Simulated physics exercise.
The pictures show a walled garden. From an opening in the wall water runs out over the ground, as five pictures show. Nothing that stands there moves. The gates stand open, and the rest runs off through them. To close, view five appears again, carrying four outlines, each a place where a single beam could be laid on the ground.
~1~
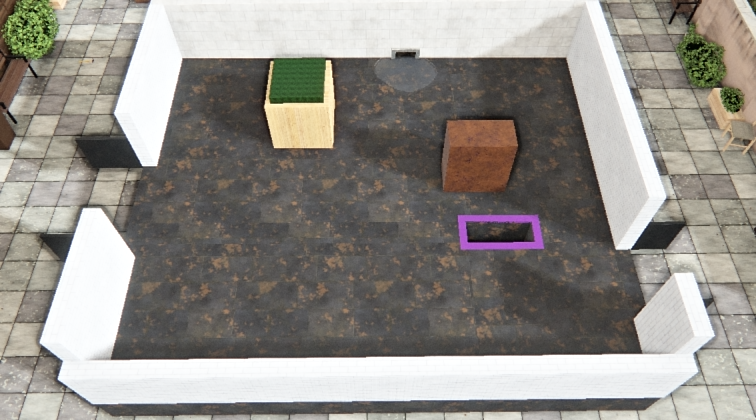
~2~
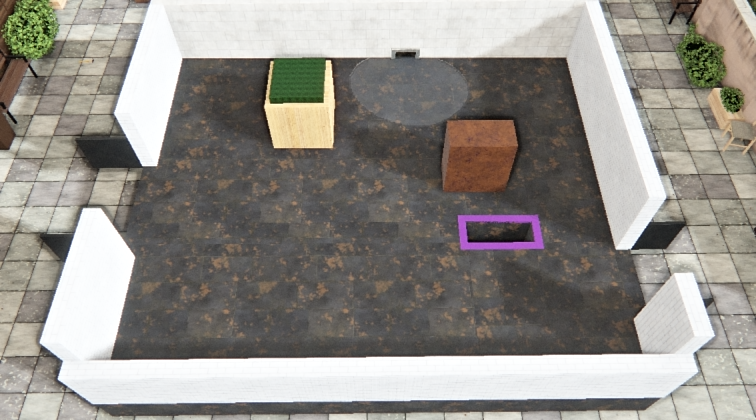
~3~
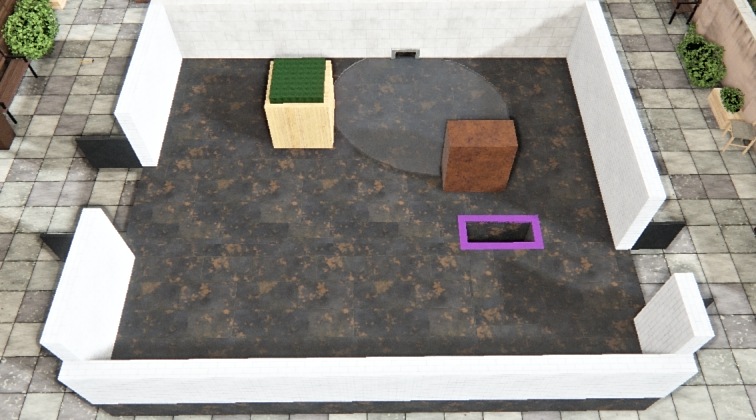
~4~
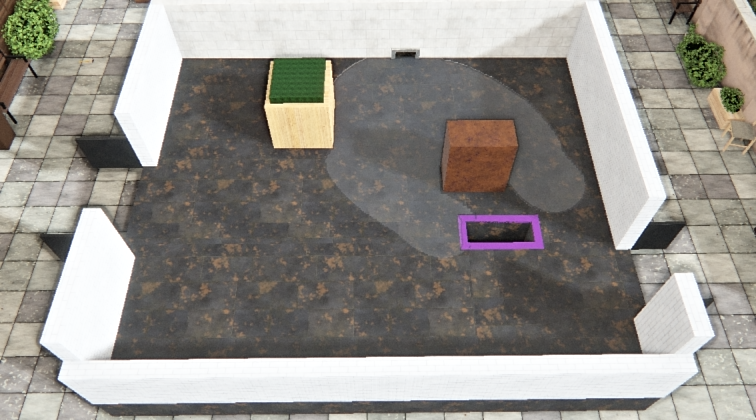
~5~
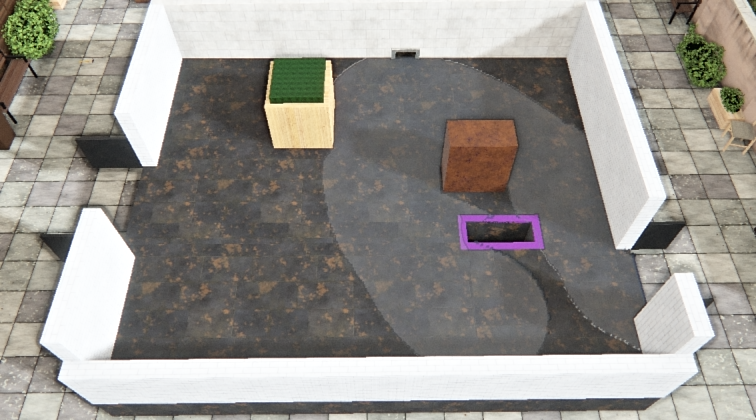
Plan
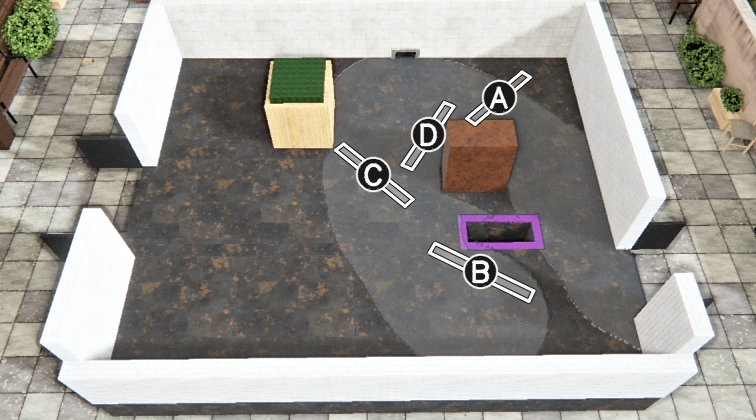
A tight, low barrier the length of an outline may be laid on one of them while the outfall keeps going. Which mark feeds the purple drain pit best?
C is best.
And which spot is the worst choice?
That would be D.
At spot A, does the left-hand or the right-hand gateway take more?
The right one.
In white, A from (470, 121) to (526, 74); B from (432, 248) to (531, 296); C from (339, 147) to (409, 202); D from (407, 167) to (449, 104).
Choosing A, about 10 % of the stream goes into the purple drain pit, about 82 % out by the gates.
Choosing B, about 14 % of the stream goes into the purple drain pit, about 78 % out by the gates.
Choosing C, about 20 % of the stream goes into the purple drain pit, about 72 % out by the gates.
Choosing D, about 5 % of the stream goes into the purple drain pit, about 89 % out by the gates.
